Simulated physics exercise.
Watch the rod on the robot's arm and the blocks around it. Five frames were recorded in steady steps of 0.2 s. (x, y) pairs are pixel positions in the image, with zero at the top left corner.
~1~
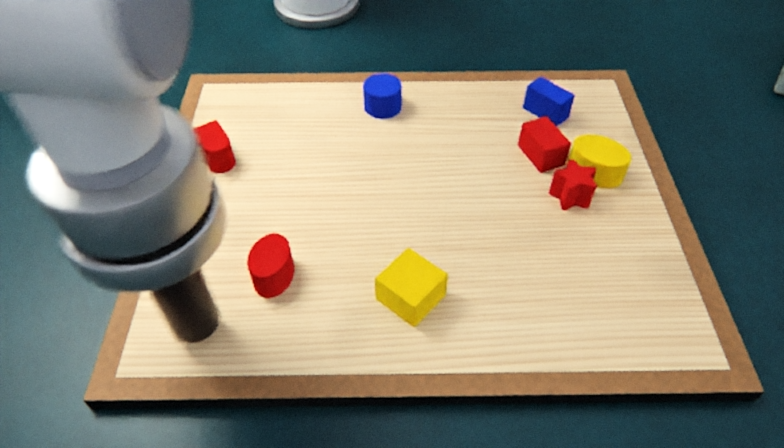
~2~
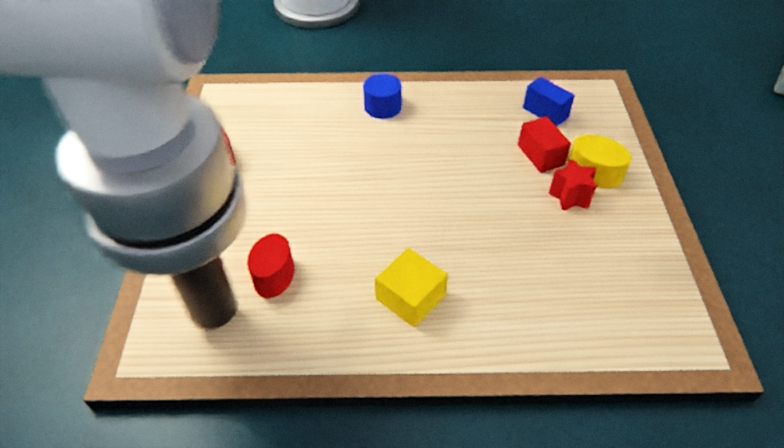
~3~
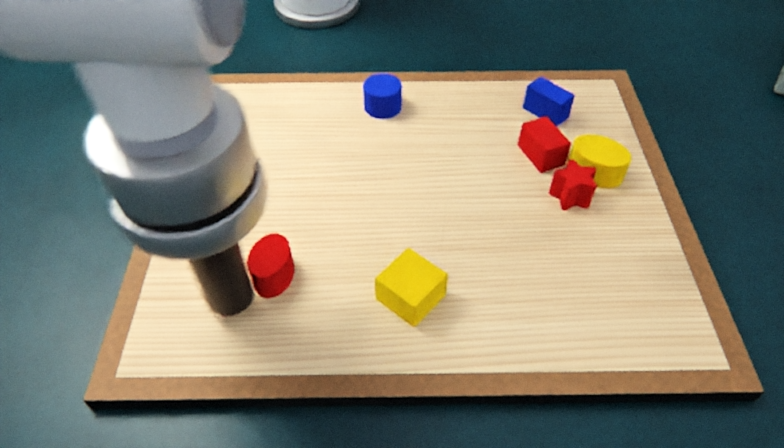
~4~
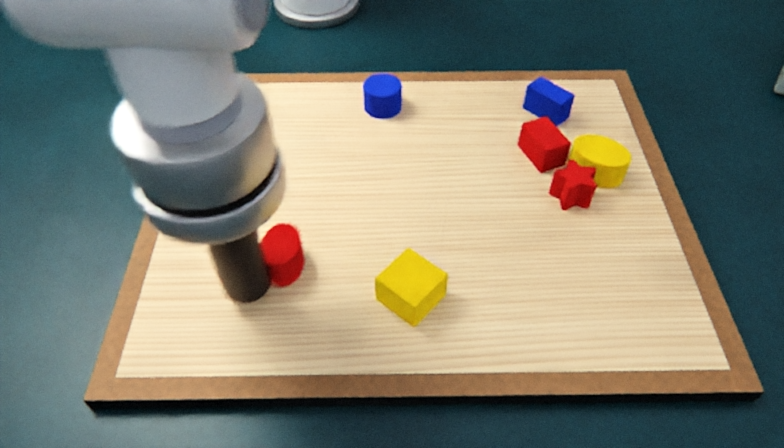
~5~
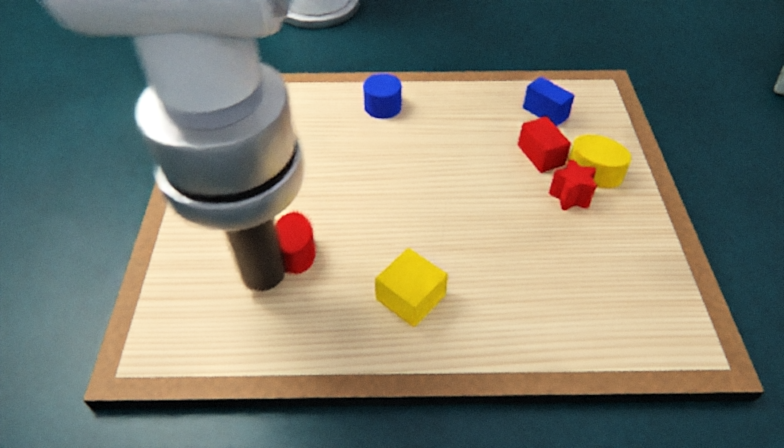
On a wooden board, a robot arm's rod moves right and nudges the red oval up and right.
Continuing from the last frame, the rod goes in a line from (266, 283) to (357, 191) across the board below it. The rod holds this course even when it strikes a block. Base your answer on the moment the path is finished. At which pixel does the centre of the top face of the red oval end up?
For the centre of its top, I'd go with (353, 142).
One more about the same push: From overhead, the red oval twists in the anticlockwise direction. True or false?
The statement is correct.
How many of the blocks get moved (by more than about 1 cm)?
Counting only shifts above 1 cm, I get one block.
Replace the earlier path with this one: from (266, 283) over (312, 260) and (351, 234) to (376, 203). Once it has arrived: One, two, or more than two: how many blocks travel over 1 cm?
One gets moved.
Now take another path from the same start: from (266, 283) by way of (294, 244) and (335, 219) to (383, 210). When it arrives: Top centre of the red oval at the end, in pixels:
At the end it should sit near (368, 160).
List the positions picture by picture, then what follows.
Lower end of the rod at (196, 322), tops of blocks, red oval at (269, 254), in the first picture.
Rod at (214, 309), blocks as before, in the second picture.
Rod at (231, 296), blocks as before, in the third picture.
Rod at (247, 284), red oval at (280, 243), in the fourth picture.
Rod at (263, 272), red oval at (293, 231), in the fifth picture.
On the path given first. One third of the way, rod at (298, 239); red oval at (322, 198).
Two thirds of the way, rod at (329, 208); red oval at (342, 168), turned 40° anticlockwise.
At the end, rod at (357, 180); red oval at (353, 142), turned 90° anticlockwise.
